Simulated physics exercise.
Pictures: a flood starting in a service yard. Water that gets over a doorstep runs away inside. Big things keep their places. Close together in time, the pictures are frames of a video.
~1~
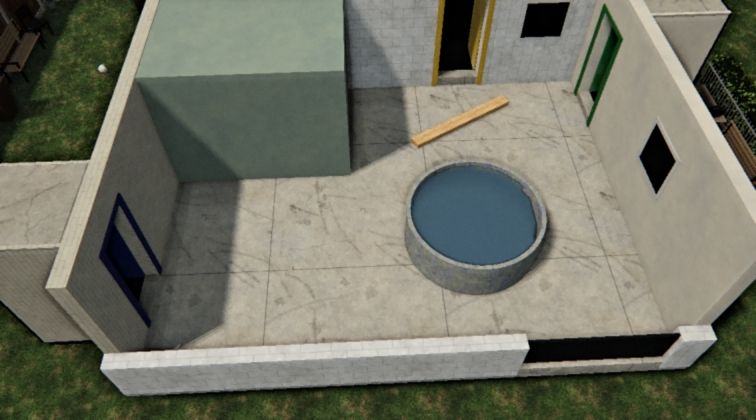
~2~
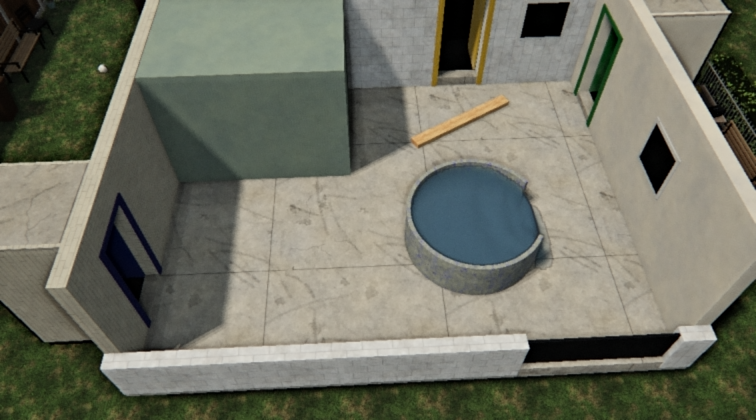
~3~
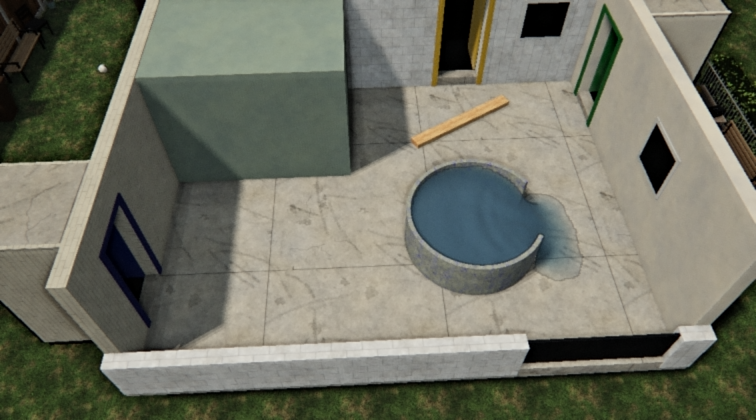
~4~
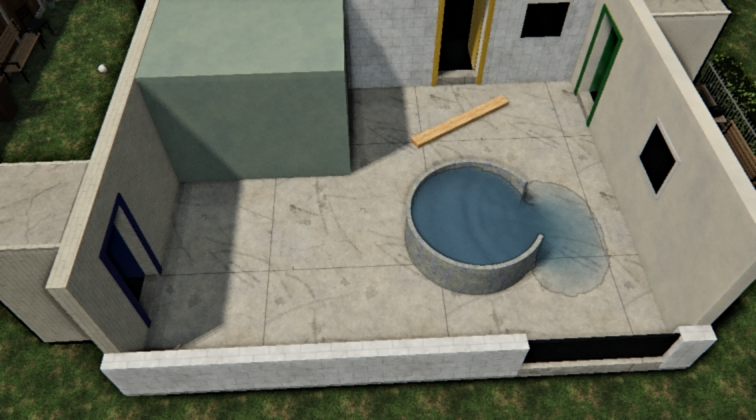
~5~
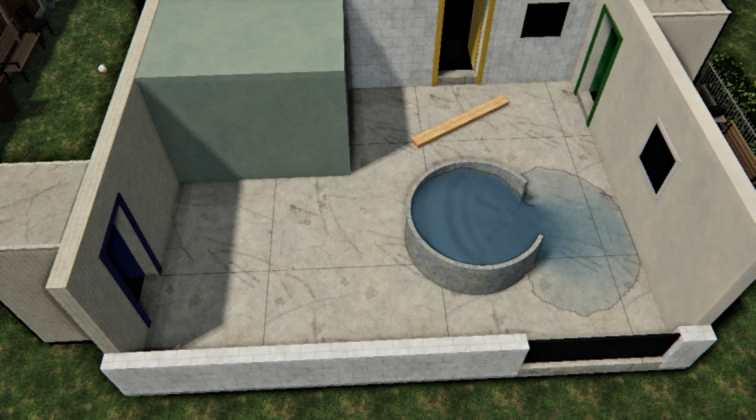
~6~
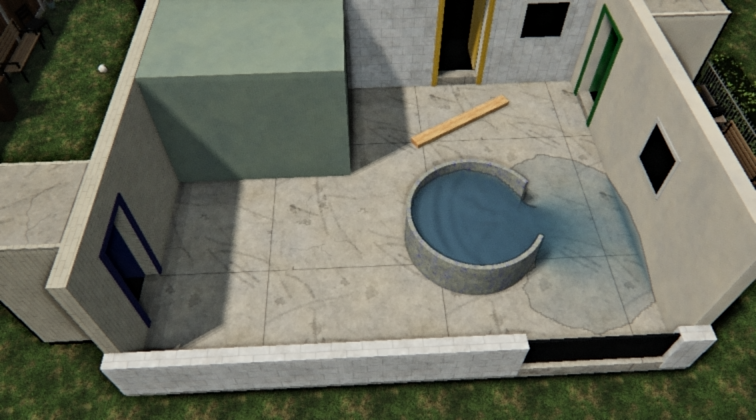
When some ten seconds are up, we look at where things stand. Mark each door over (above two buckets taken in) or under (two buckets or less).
Green door: Under. Yellow door: Under. Blue door: Over.
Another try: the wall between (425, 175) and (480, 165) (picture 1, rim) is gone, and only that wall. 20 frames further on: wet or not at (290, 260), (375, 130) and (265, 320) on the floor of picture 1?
Untouched, soaked, untouched.
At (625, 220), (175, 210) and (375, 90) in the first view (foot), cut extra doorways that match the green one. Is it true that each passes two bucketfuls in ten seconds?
Lab note, doors in listed order: Over the limit, under the limit, under the limit.
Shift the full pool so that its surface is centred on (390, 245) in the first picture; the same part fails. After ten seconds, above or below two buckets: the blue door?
Blue door: Below the limit.
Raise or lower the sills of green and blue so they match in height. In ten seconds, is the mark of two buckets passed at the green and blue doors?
Well, the green door is swamped, while the blue door copes.
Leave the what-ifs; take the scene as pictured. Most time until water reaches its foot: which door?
That's the blue door.
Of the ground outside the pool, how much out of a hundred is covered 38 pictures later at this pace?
Share estimate: About 85 per cent.
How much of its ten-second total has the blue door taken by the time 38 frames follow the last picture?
By then roughly 15 percent of the ten-second total is in.
A moment on, water covers 15 % of the floor; the green door not reached, the yellow door not reached, the blue door not reached.
Next, water covers 25 % of the floor; the green door wet at the sill, nothing in, the yellow door not reached, the blue door not reached.
Then, water covers 45 % of the floor; the green door wet at the sill, nothing in, the yellow door wet at the sill, nothing in, the blue door not reached.
Later, water covers 85 % of the floor; the green door under two buckets in, the yellow door wet at the sill, nothing in, the blue door under two buckets in.
In the end, water covers 100 % of the floor; the green door under two buckets in, the yellow door wet at the sill, nothing in, the blue door far over two buckets in.
